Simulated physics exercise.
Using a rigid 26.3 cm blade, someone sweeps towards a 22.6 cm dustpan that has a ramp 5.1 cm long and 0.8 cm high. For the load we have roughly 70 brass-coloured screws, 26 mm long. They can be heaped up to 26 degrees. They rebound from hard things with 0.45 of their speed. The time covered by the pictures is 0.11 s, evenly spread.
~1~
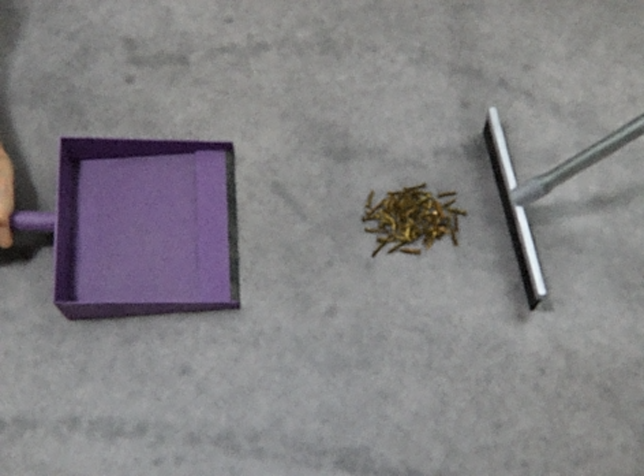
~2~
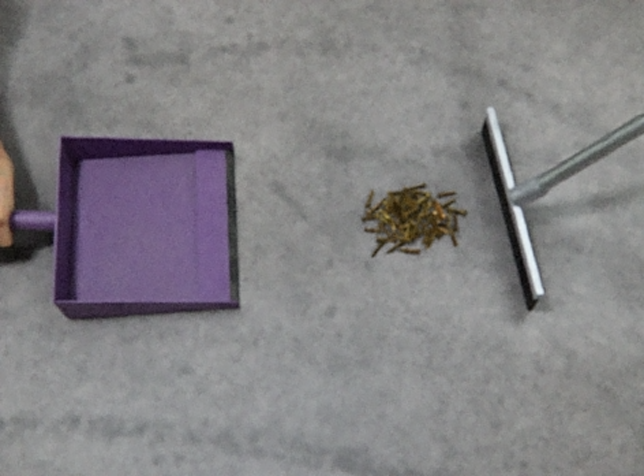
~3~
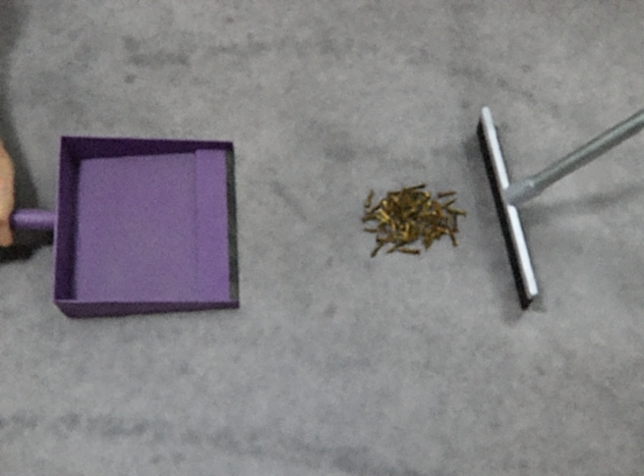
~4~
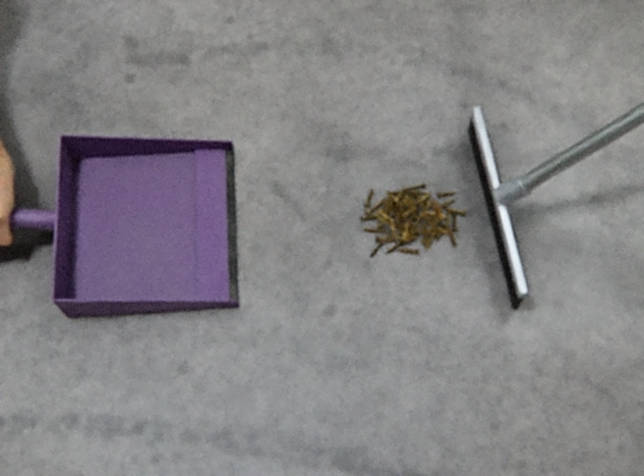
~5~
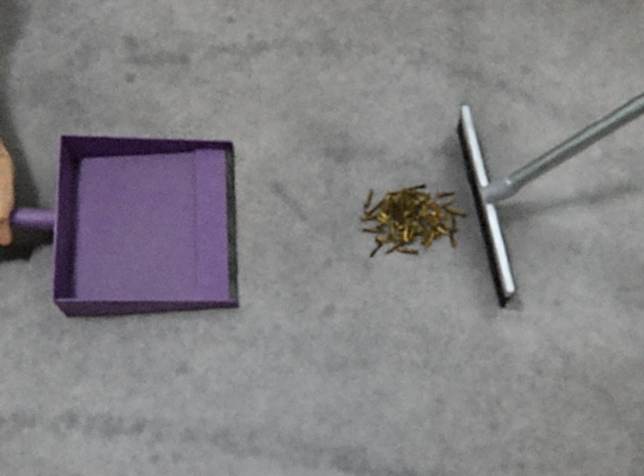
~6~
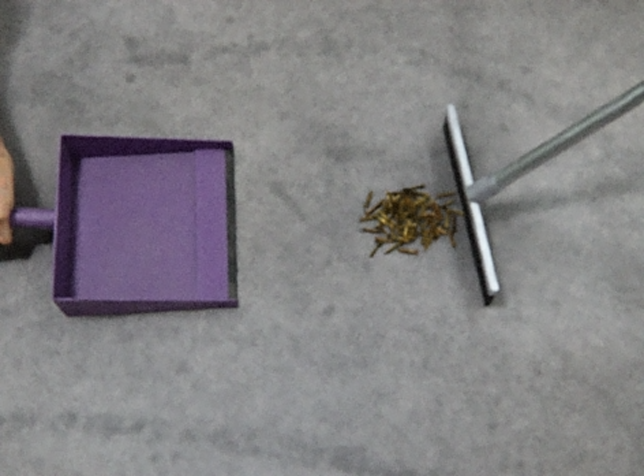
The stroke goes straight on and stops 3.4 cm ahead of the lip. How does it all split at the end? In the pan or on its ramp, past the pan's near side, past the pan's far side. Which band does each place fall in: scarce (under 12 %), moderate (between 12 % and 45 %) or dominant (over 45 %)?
One by one: Pan: Moderate; near side: Small; far side: Small.
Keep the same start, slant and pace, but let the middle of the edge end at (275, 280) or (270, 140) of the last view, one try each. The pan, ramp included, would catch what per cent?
The two tries give about 35 and 20 percent.
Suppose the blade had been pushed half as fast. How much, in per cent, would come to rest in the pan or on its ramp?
It would be around 5 per cent.
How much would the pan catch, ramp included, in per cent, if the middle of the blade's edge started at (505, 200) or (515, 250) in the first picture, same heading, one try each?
First try about 30 per cent, second about 35 per cent.
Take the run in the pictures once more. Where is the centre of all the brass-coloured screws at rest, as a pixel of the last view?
Near (238, 210).
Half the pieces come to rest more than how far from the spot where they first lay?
24 cm, roughly.
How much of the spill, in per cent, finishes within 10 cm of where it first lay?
I'd estimate roughly 0 per cent.
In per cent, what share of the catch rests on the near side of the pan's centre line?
About 30 percent of it.
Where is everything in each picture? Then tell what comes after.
The first frame shows blade from (540, 295) to (491, 114), moved 0.0 cm, 0 of the pieces shifted so far; middle of the pieces at (408, 213); pan at (139, 233).
The second frame shows blade from (538, 295) to (489, 115), moved 0.2 cm, 0 of the pieces shifted so far; middle of the pieces at (408, 213).
The third frame shows blade from (532, 294) to (484, 114), moved 0.9 cm, 0 of the pieces shifted so far; middle of the pieces at (408, 213).
The fourth frame shows blade from (522, 293) to (476, 114), moved 2.0 cm, 0 of the pieces shifted so far; middle of the pieces at (407, 214).
The fifth frame shows blade from (509, 292) to (464, 113), moved 3.5 cm, 0 of the pieces shifted so far; middle of the pieces at (407, 214).
The sixth frame shows blade from (493, 291) to (450, 112), moved 5.4 cm, 0 of the pieces shifted so far; middle of the pieces at (407, 214); pan at (138, 231).
Then, 0.16 s after the last picture, middle of the blade 17 cm from the lip; 0 % over the lip, far side 0 %, near side 0 %.
Then, 0.26 s after the last picture, middle of the blade 8 cm from the lip; 0 % over the lip, far side 0 %, near side 0 %.
Then, 0.50 s after the last picture, middle of the blade 5 cm from the lip; 40 % over the lip, far side 0 %, near side 5 %.
In the end, pan 40 %, near side 5 %, far side 0 %, in front of the lip or behind the blade 55 %.
